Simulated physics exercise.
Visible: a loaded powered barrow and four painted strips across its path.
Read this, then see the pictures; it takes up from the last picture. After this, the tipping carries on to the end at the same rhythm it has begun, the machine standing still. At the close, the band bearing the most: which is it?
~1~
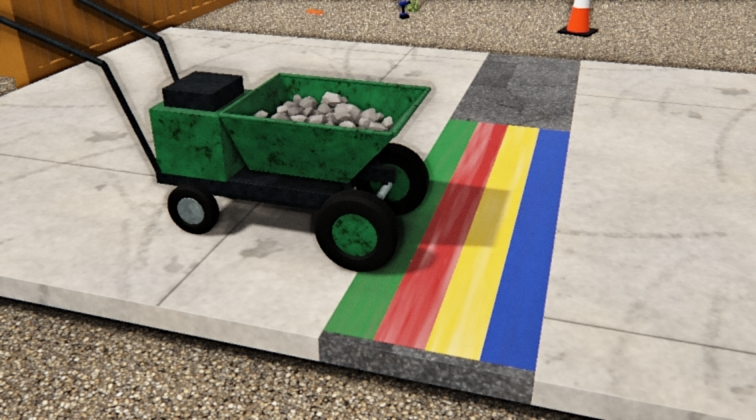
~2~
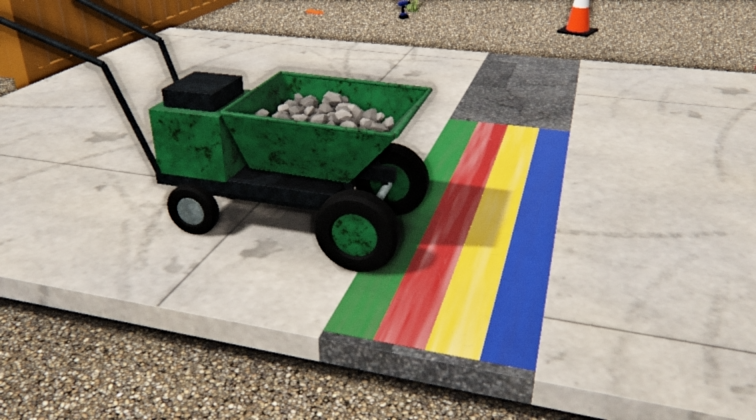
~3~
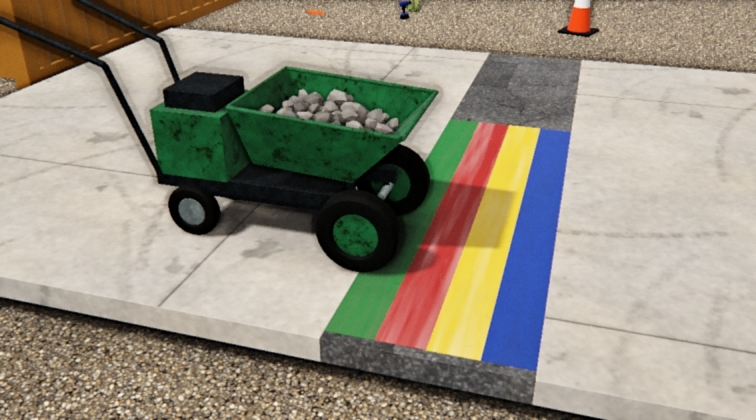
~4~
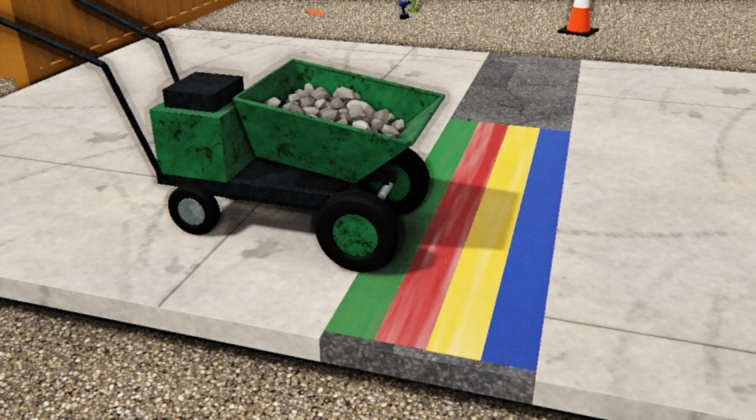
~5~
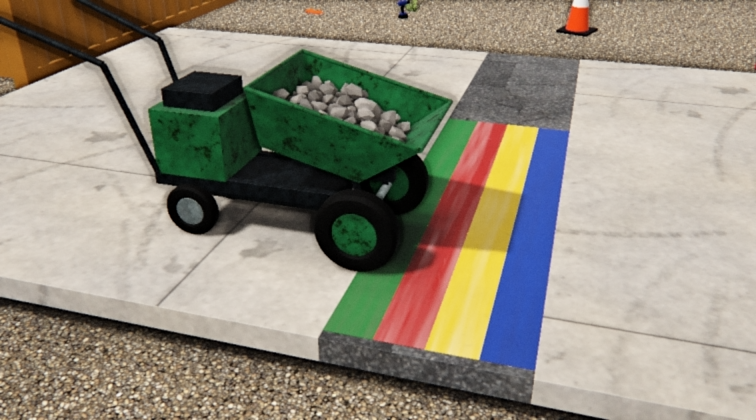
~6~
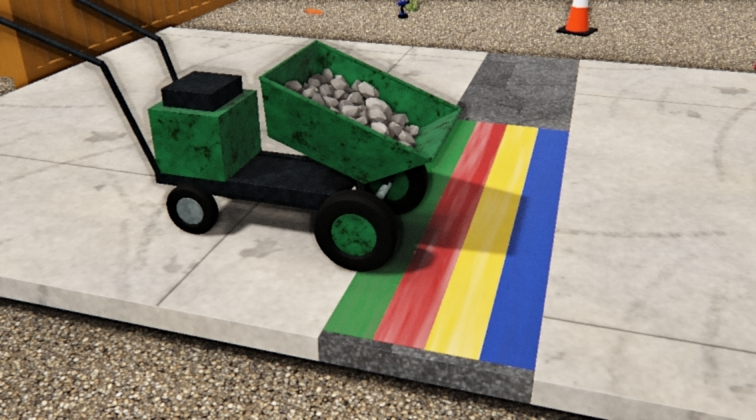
It is the blue band.
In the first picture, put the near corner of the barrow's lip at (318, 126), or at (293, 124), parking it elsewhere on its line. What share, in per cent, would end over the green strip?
About 10 percent at the first place and about 30 percent at the second.
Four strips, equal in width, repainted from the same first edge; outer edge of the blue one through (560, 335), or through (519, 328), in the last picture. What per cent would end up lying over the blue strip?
The first gives around 40 per cent, the second around 40 per cent.
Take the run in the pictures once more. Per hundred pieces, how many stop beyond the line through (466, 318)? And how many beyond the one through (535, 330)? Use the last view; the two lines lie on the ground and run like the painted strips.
Close to 90 per cent, then close to 30 per cent.
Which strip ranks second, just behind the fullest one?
The next spot goes to the strip in yellow.
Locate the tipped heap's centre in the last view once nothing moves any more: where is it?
(529, 256).
Soon, skip tipped steeply; all in the skip.
A while on, skip tipped right over; most in the skip; a small part over the yellow strip; a small part over the blue strip; a stray few falling.
Towards the end, skip tipped right over; a small part in the skip; about a quarter over the yellow strip; about a third over the blue strip; about a quarter off the paint.
Finally, skip tipped right over; a small part in the skip; none over the green strip; none over the red strip; about a quarter over the yellow strip; about a third over the blue strip; about a quarter off the paint.
